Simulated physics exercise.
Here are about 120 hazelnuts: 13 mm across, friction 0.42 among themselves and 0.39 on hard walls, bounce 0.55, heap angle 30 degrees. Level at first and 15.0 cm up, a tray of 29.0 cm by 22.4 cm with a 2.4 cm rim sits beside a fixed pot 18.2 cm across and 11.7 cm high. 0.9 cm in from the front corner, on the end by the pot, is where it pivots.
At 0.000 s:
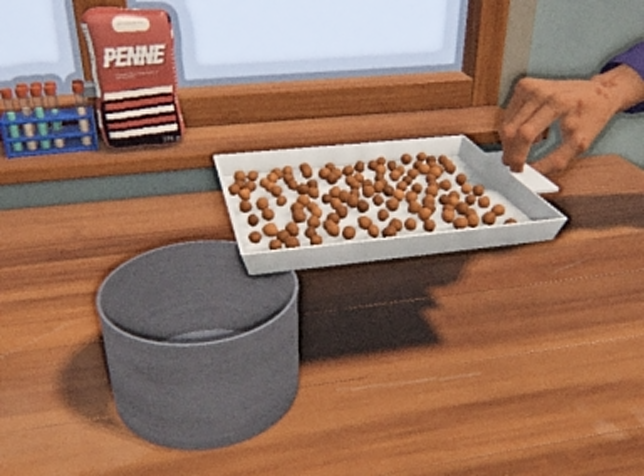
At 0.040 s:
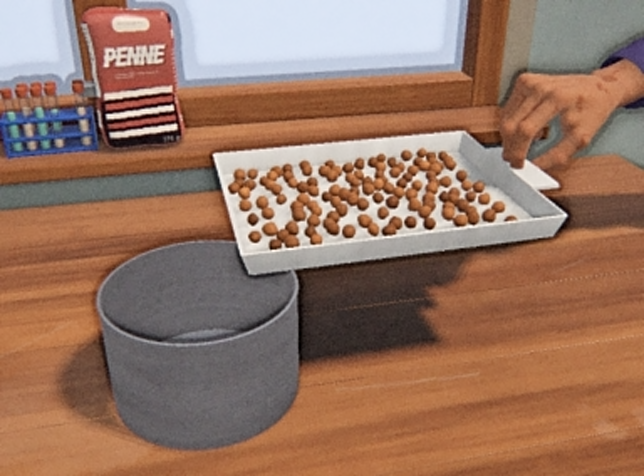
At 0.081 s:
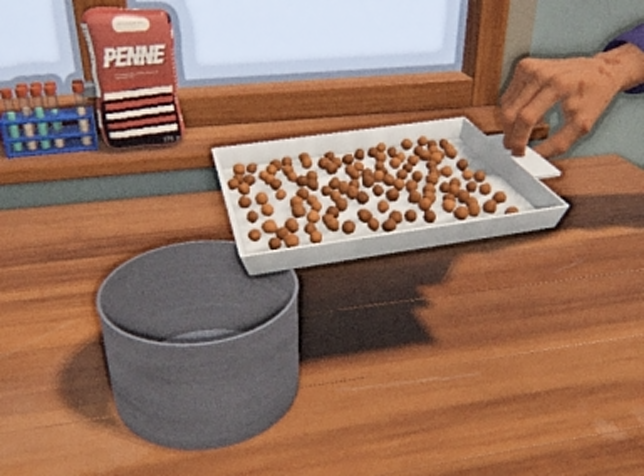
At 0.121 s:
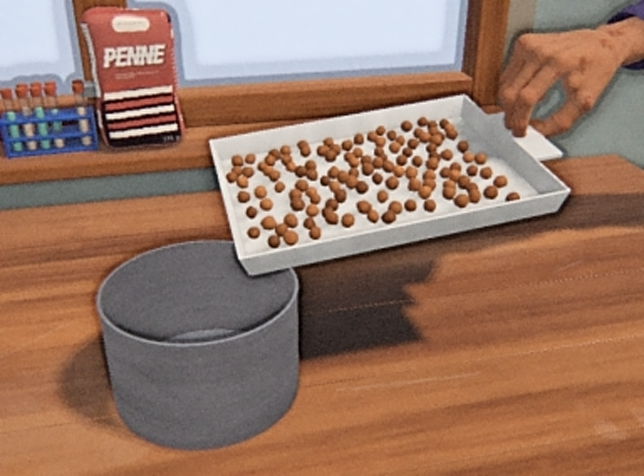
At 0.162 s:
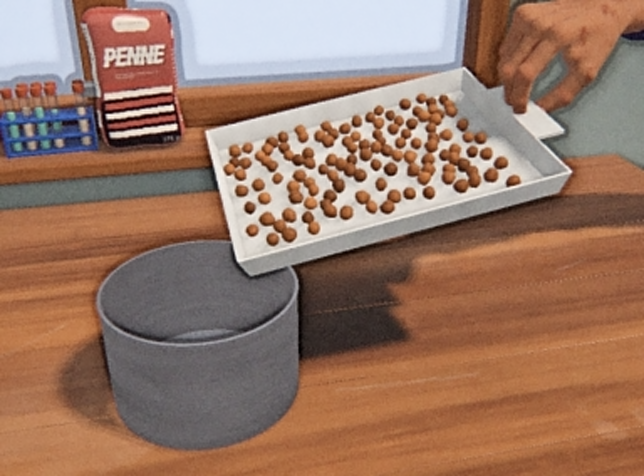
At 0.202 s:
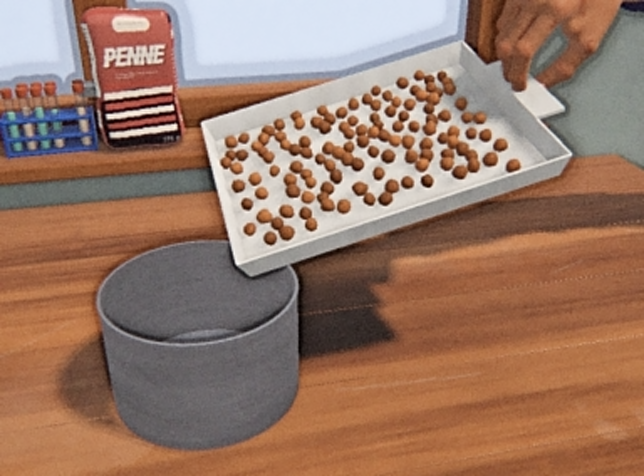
A hand raising the right end of a white tray of scattered hazelnuts, tilting it toward a grey pot on a wooden counter.
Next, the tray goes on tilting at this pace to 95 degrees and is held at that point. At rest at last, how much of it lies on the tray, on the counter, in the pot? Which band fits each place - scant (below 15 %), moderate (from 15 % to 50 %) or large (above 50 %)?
In order: Tray: Will likely be low; counter: Will likely be medium; pot: Will likely be high.
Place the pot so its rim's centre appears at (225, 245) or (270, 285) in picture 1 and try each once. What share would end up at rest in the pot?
I'd say some 0 per cent for the first and some 30 per cent for the second.
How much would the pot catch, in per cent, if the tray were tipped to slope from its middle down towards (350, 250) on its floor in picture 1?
Some 30 per cent.
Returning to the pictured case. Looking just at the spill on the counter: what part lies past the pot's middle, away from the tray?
About 90 per cent.
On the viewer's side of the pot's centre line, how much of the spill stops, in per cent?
Near 100 in a hundred.
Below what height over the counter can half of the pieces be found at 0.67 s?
Roughly 18 centimetres, give or take.
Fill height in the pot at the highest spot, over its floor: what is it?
Close to 2.0 cm up.
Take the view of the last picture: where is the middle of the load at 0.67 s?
(215, 266) or thereabouts.
After 0.48 s, tilt 56 degrees; the tray holds 100 %, the pot 0 %.
Then, at 0.67 s, tilt 82 degrees; the tray holds 70 %, the pot 10 %.
After 0.98 s, tilt 95 degrees; the tray holds 0 %, the pot 60 %.
In the end, at 1.8 s, tray 0 %, counter 40 %, pot 60 %.
